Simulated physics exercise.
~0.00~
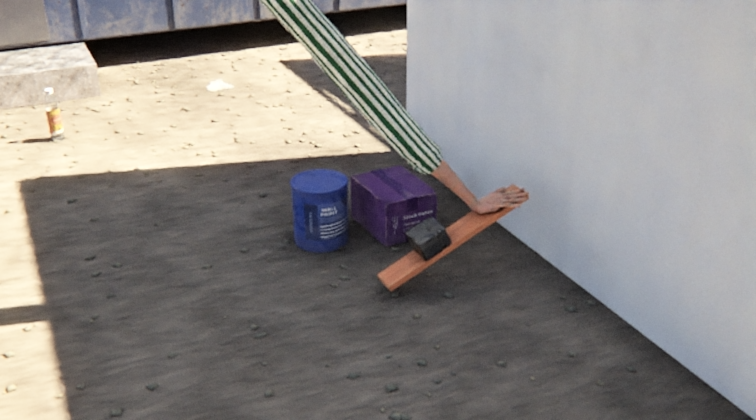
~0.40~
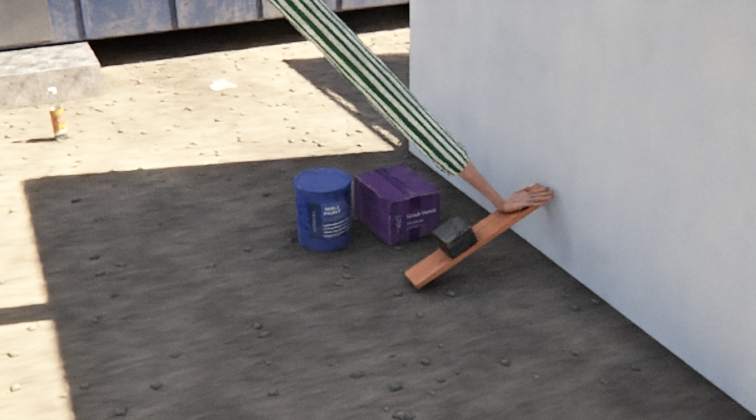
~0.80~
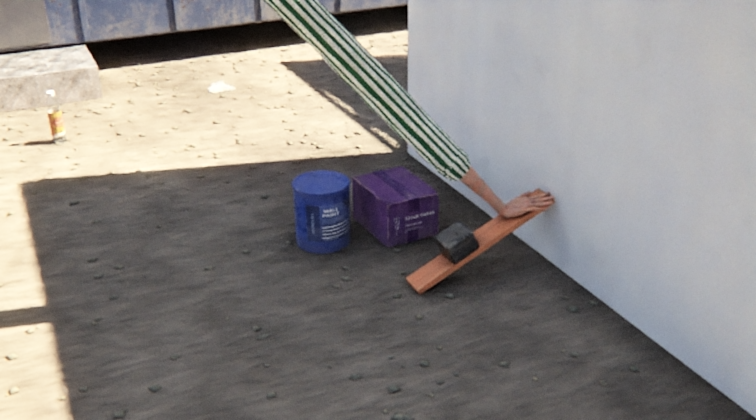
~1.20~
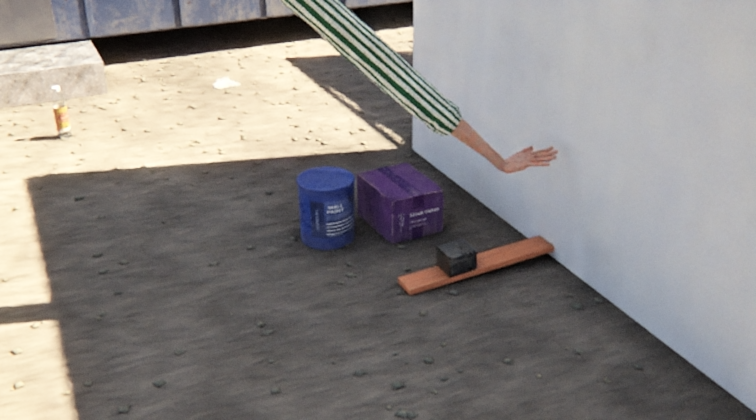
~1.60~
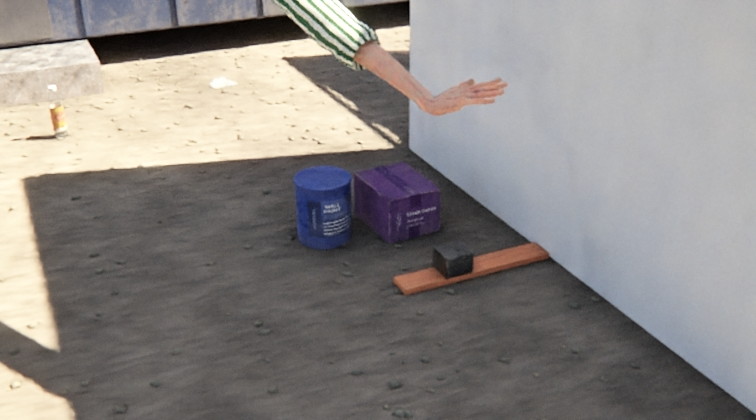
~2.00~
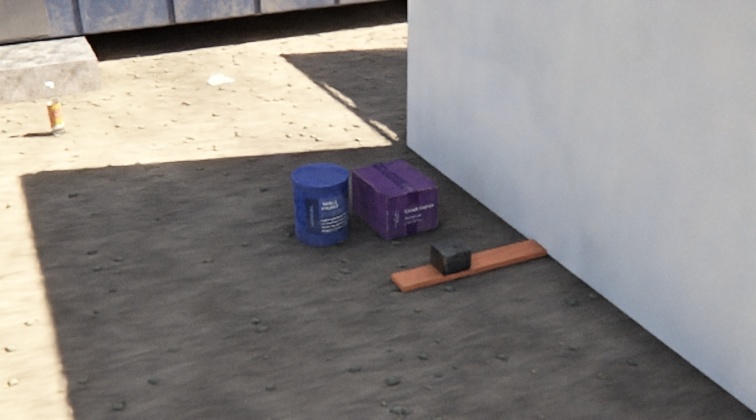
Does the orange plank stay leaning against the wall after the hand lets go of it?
No, it slips out of its lean and ends up lying low on the ground by the wall, with the dark block still on it.
